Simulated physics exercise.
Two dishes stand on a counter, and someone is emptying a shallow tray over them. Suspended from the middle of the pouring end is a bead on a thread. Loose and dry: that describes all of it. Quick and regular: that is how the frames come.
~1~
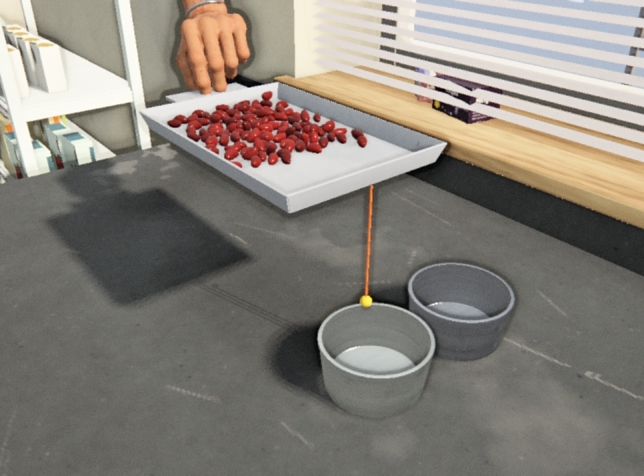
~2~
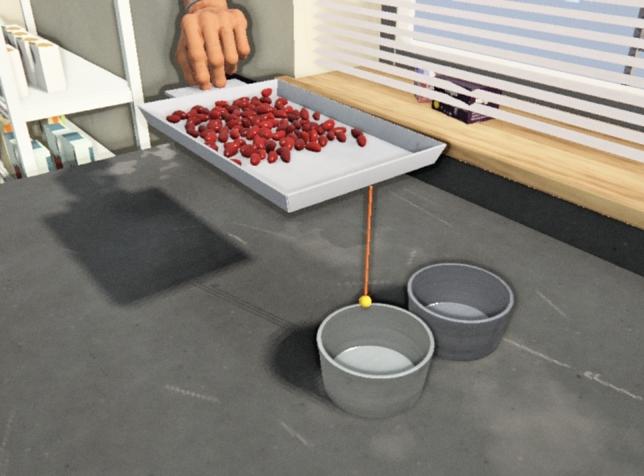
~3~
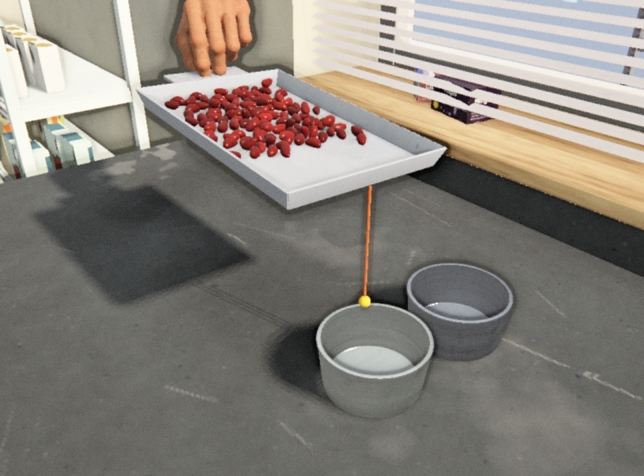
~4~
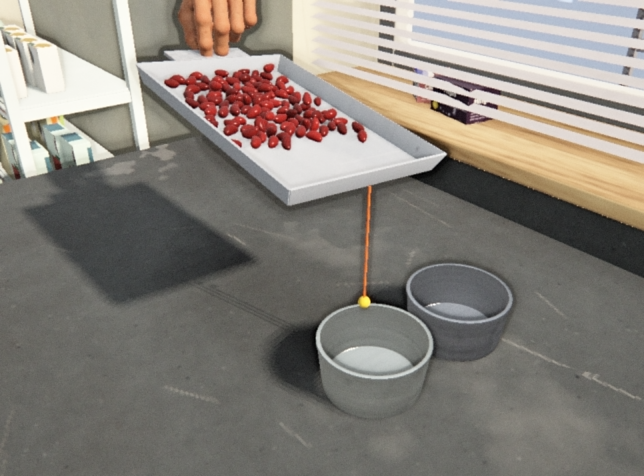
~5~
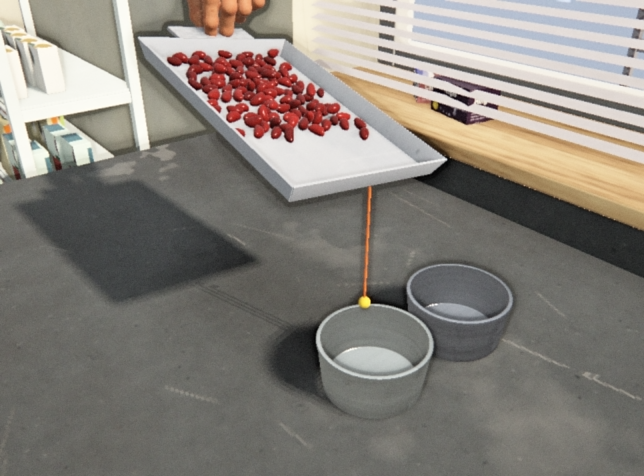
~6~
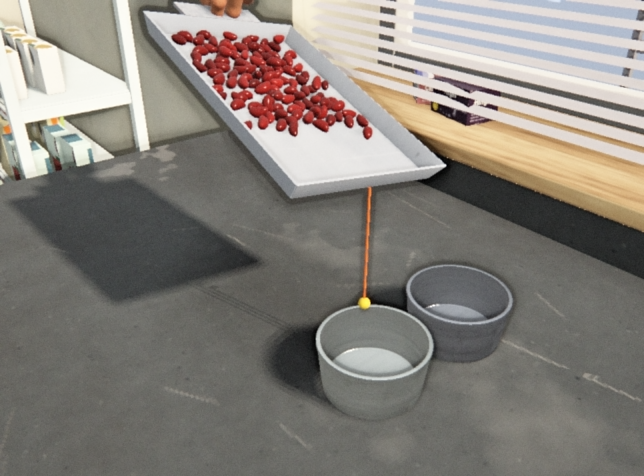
A shallow white tray of red beans, gripped by a hand at its far end, starts nearly level above two gray dishes on a dark counter. The hand raises that end steadily, steepening the tray as its near right corner dips slightly and the beans shift a little down its surface.
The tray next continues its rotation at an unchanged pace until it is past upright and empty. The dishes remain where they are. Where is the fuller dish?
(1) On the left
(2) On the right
2.
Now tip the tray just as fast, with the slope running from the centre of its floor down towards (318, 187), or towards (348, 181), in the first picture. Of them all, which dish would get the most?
For the first heading it's the dish at left, and for the second it's the dish at left.
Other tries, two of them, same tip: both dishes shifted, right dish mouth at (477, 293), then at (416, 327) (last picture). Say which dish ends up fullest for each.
At the first spot the right-side one comes out ahead, at the second spot the right-side one.
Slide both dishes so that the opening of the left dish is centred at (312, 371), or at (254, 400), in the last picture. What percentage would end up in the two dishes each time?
Roughly 40 % and then 0 %.
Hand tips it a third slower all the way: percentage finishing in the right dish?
About 80 in a hundred.
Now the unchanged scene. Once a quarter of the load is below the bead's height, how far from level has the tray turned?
It is at around 75 degrees by then.
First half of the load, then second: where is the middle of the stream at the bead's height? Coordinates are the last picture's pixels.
Near (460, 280) and later near (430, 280).
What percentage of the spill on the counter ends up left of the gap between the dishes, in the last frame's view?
It comes to 20 per cent or so.
Shortly afterwards, tray tipped steeply; near two thirds on the tray; a little in the right dish; near a quarter in the air.
Next, tray tipped past a quarter turn; only a few on the tray; a little in the left dish; the bulk in the right dish; a little outside both; only a few in the air.
Some moments later, tray tipped past a quarter turn; a little in the left dish; the bulk in the right dish; near a quarter outside both.
In the end, tray tipped past a quarter turn; a little in the left dish; the bulk in the right dish; near a quarter outside both.
